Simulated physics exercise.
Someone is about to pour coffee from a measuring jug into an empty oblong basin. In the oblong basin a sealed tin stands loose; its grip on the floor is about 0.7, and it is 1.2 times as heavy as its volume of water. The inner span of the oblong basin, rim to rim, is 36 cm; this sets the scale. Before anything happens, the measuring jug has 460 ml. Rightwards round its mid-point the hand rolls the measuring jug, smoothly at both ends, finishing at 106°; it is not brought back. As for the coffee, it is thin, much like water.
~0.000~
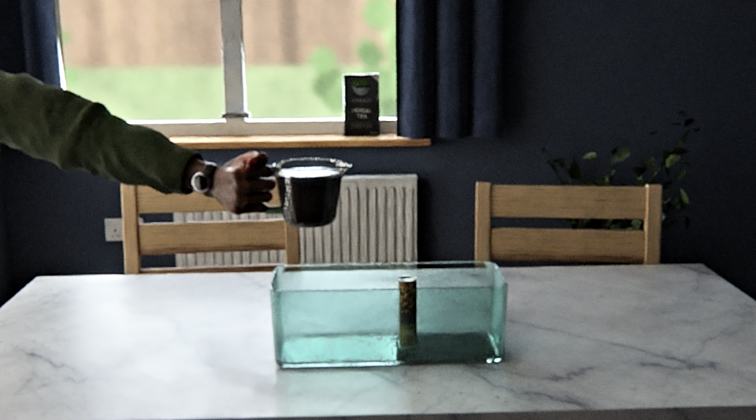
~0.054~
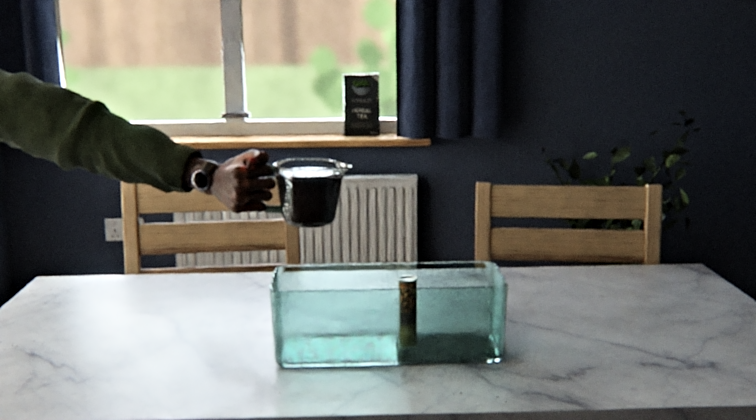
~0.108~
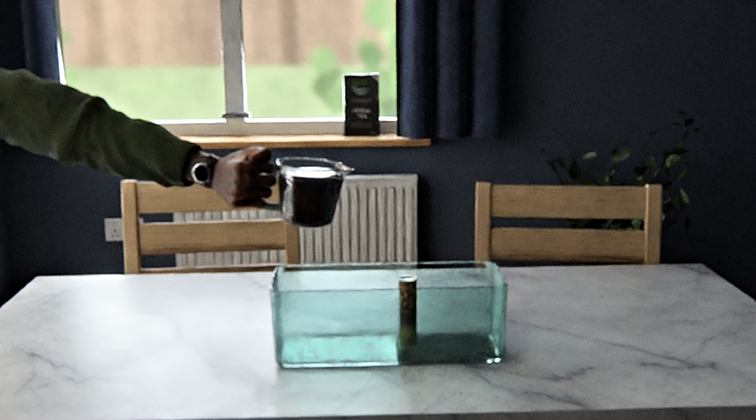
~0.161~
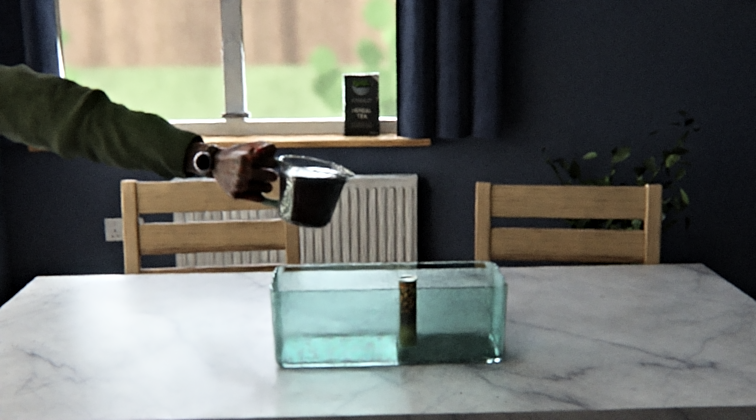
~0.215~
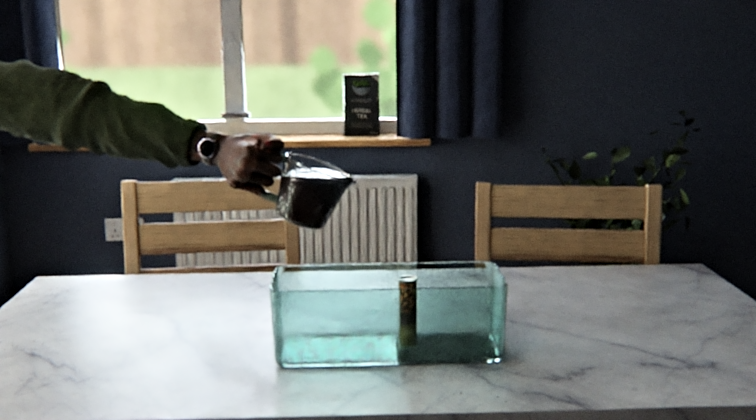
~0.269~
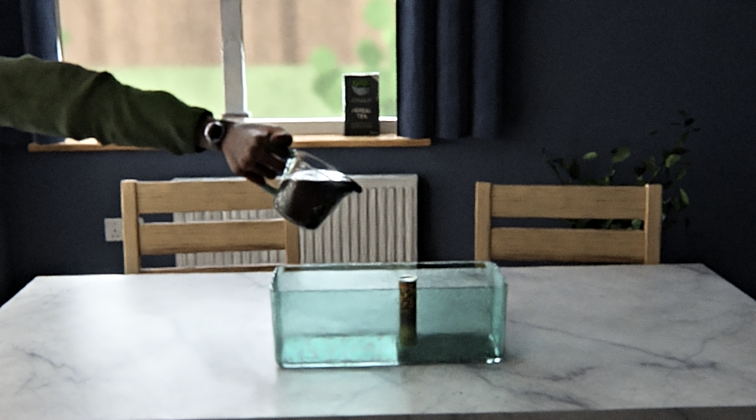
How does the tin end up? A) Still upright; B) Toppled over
The answer is A.
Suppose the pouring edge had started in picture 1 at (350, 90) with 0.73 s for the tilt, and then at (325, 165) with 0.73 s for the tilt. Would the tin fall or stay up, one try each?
Trial 1 - tin tips; trial 2 - tin stays standing.
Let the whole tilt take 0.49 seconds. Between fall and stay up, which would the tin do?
In that case the tin overturns.
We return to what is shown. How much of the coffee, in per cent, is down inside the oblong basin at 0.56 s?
At that time the basin holds about 30 per cent of the liquid.
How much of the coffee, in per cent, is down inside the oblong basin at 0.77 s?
Some 88 percent of the total.
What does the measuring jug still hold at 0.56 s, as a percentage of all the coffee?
I reckon about 40 in a hundred is still held.
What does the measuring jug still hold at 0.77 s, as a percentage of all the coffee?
Around 4 in a hundred.
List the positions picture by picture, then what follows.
It leans 0°; its right rim is at (351, 165); the coffee meets the walls at (277, 173) and (341, 173); the oblong basin's rim runs from (273, 279) to (501, 275); the tin's top is at (408, 281), in the first picture.
It leans 1°; its right rim is at (352, 166); the coffee meets the walls at (278, 173) and (342, 173), in the second picture.
It leans 6°; its right rim is at (354, 169); the coffee meets the walls at (281, 172) and (343, 173), in the third picture.
It leans 12°; its right rim is at (356, 174); the coffee meets the walls at (282, 172) and (347, 175), in the fourth picture.
It leans 21°; its right rim is at (358, 182); the coffee meets the walls at (283, 175) and (353, 178), in the fifth picture.
It leans 32°; its right rim is at (359, 191); the coffee meets the walls at (284, 179) and (350, 182); 3 per cent is over the edge, in the sixth picture.
By 0.56 s the tilt is 92° and 40 per cent is still to pour; the tin stands where it began.
By 0.77 s the tilt is 106° and 4 per cent is still to pour; the tin leans 4°.
By 0.99 s the tilt is 106° and 0 per cent is still to pour; the tin stands 1 cm from where it began.
By 1.23 s the tilt is 106° and 0 per cent is still to pour; the tin stands 1 cm from where it began.
At rest the tin stands 1 cm from where it began.
